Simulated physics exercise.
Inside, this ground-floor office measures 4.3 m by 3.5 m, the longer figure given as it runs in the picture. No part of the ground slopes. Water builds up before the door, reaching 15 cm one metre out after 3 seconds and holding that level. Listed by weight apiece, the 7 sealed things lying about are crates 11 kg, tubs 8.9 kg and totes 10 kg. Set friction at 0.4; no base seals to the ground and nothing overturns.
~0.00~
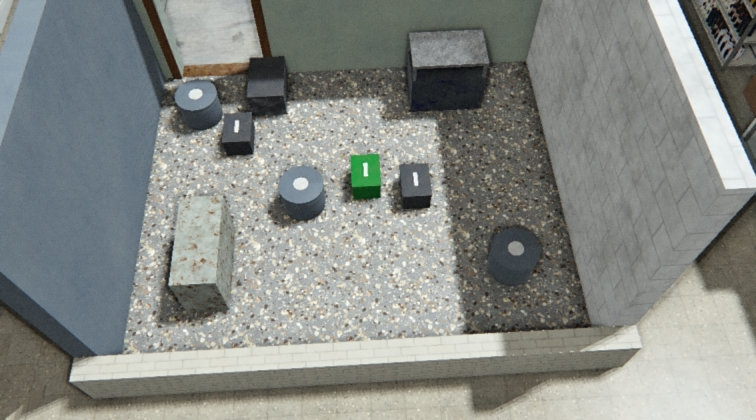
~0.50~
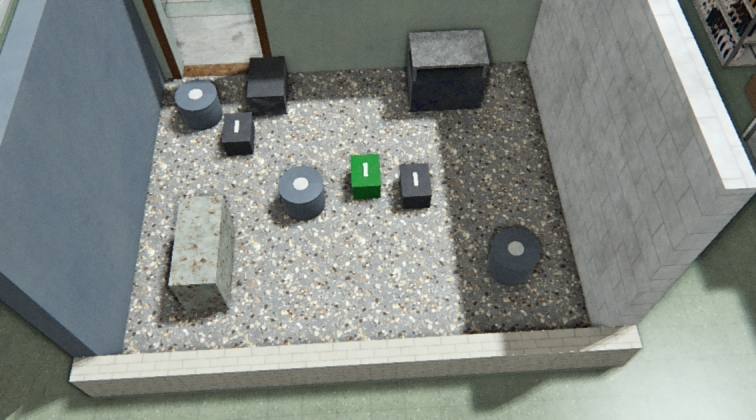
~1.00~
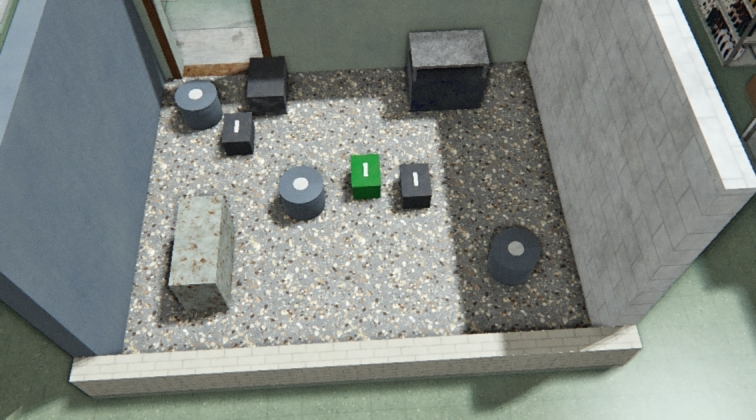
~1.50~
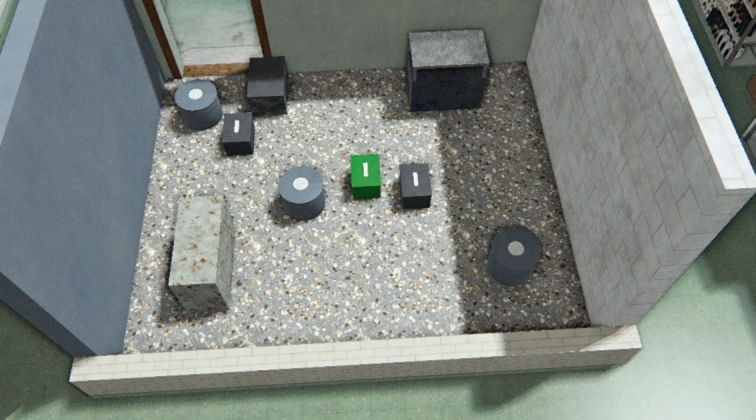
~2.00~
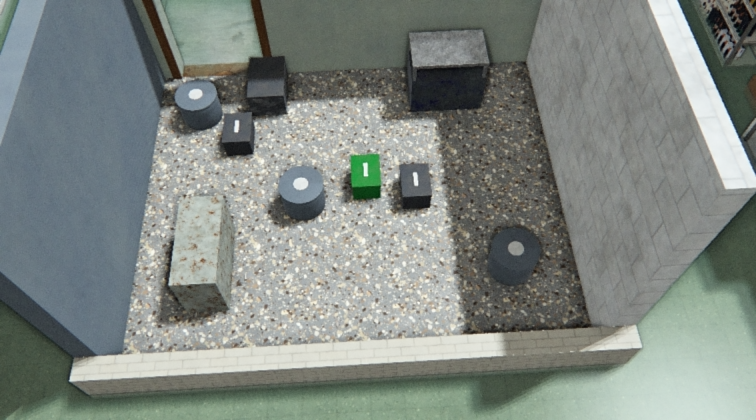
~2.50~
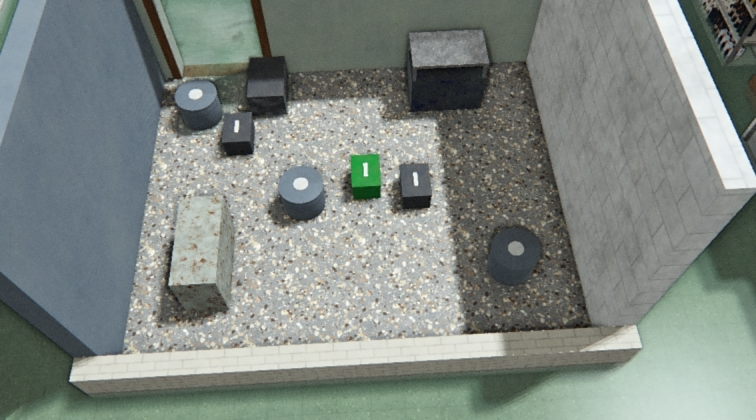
A walled room holding tubs and boxes stays still while water collects outside its doorway.
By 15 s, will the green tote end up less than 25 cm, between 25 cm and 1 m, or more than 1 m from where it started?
It remains near its spot.
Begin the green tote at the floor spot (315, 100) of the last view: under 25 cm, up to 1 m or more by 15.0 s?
Outcome - it barely budges.
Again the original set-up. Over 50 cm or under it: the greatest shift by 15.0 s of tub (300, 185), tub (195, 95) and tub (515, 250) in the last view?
Well, in sequence it's greater, greater, greater.
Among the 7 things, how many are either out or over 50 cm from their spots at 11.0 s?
I make it 3.
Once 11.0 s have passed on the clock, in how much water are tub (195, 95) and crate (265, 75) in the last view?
First roughly 6 cm, second roughly 3 cm.
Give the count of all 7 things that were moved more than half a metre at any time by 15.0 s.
I make that 4.
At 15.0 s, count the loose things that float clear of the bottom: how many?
I get 4.
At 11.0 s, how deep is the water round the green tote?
Somewhere close to 4 cm.
After 3.5 s the green tote is near (366, 170), 0.0 m from its start, aground; 0 afloat.
After 6.8 s the green tote is near (366, 170), 0.0 m from its start, aground; 0 afloat.
After 11.0 s the green tote is near (366, 170), 0.0 m from its start, aground; 3 afloat.
After 15.0 s the green tote is near (366, 170), 0.0 m from its start, aground; 4 afloat.
